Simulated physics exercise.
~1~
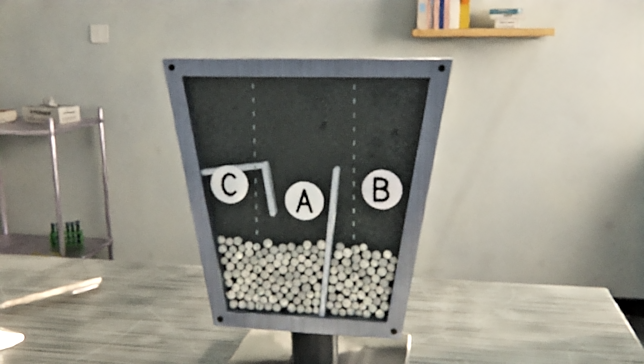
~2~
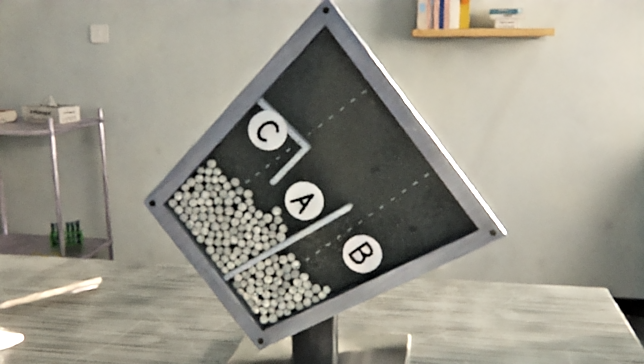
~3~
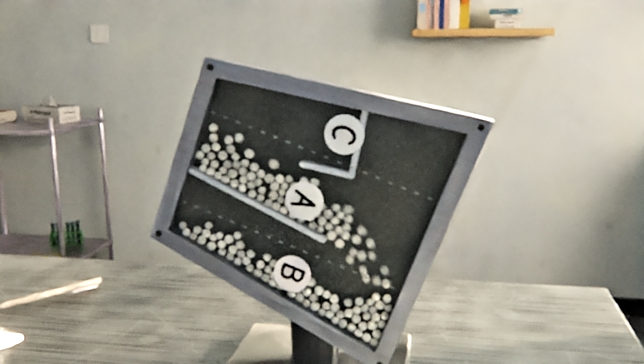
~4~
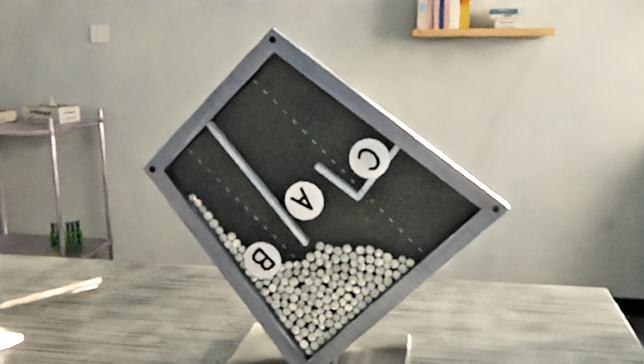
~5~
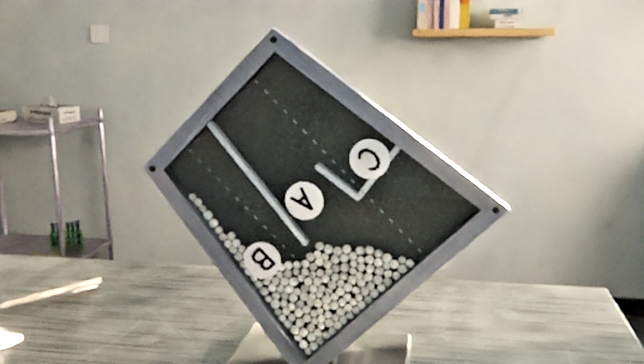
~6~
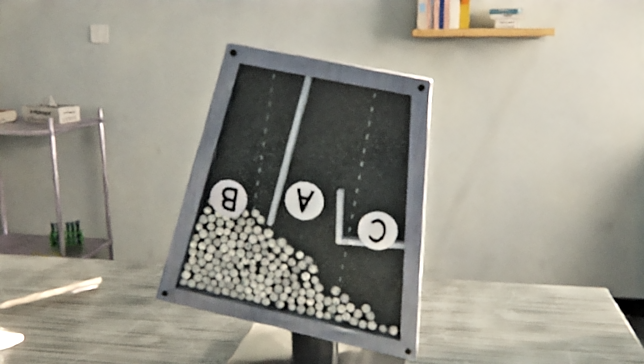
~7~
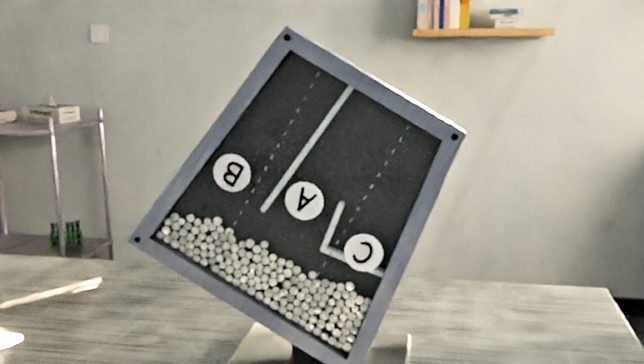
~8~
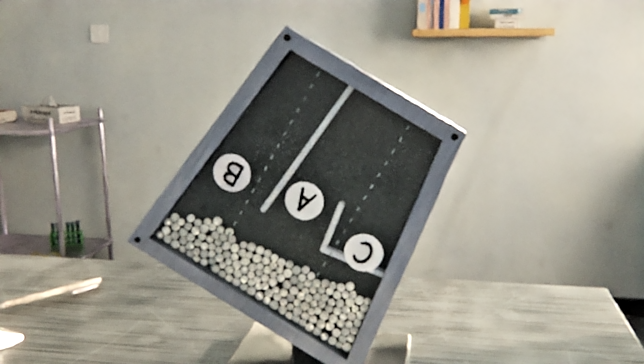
On a table in a grey-walled room, a dark framed case of small white balls, with sections lettered A, B and C, turns clockwise past its side, pauses, then turns on until nearly upside down, the balls tumbling and finally resting in a sloping layer along its lower edge.
